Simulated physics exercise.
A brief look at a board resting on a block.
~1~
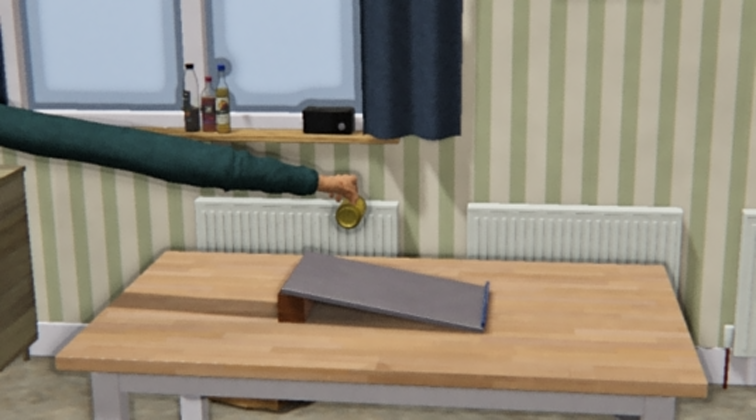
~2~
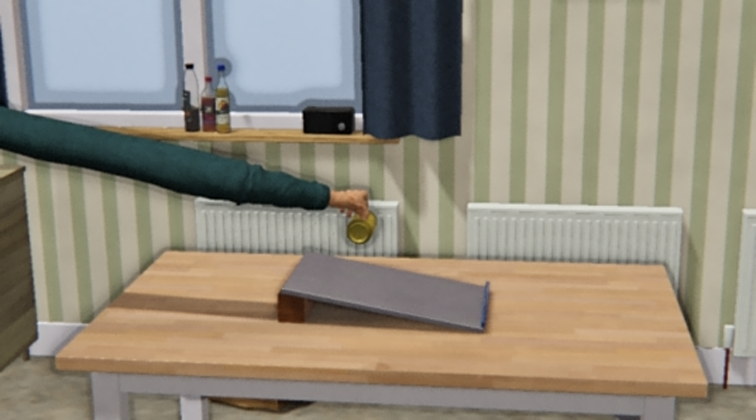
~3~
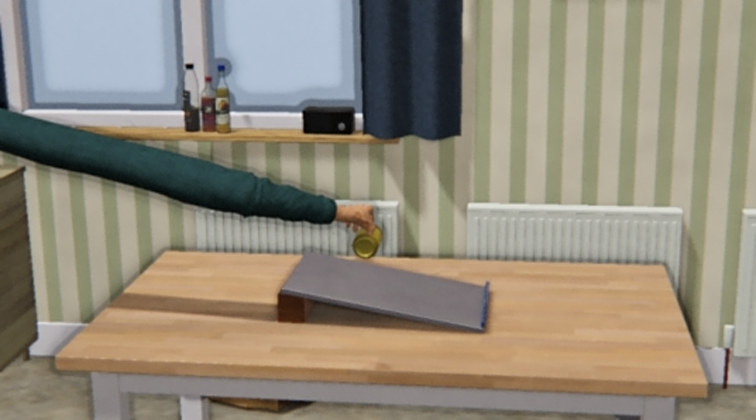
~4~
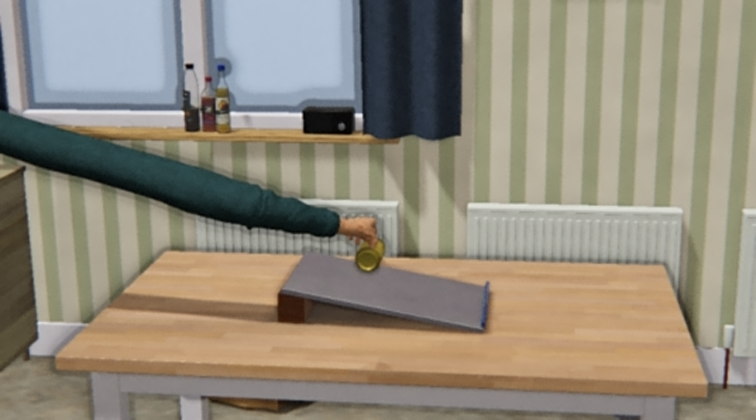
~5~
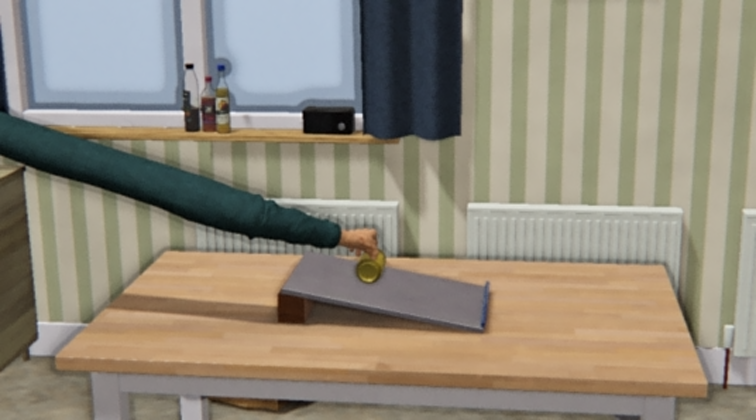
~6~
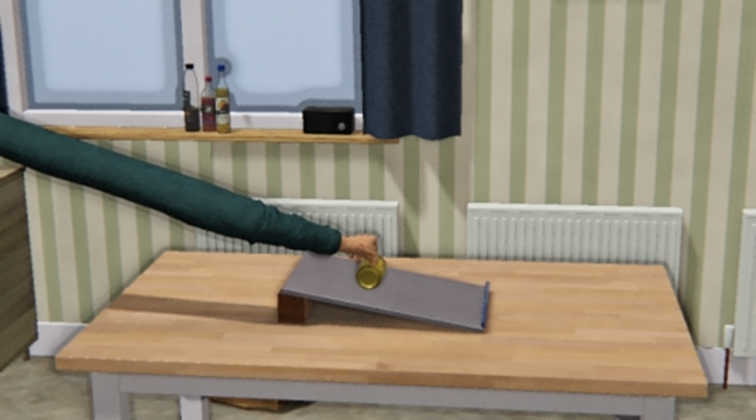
We see a hand in a dark green sleeve lower a yellow can toward a sloping grey board propped on a block on a wooden table, then set it on the board while still holding it.
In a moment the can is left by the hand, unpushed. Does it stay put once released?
No.
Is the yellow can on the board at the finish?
The yellow can leaves the board.
Then, 0.80 s on from there, yellow can shifted well along near (464, 290).
Then, 1.50 s on from there, yellow can now off the board.
In the end, off the board, yellow can. At the end, from the last picture's camera, yellow can near (655, 306). The yellow can runs down the board.
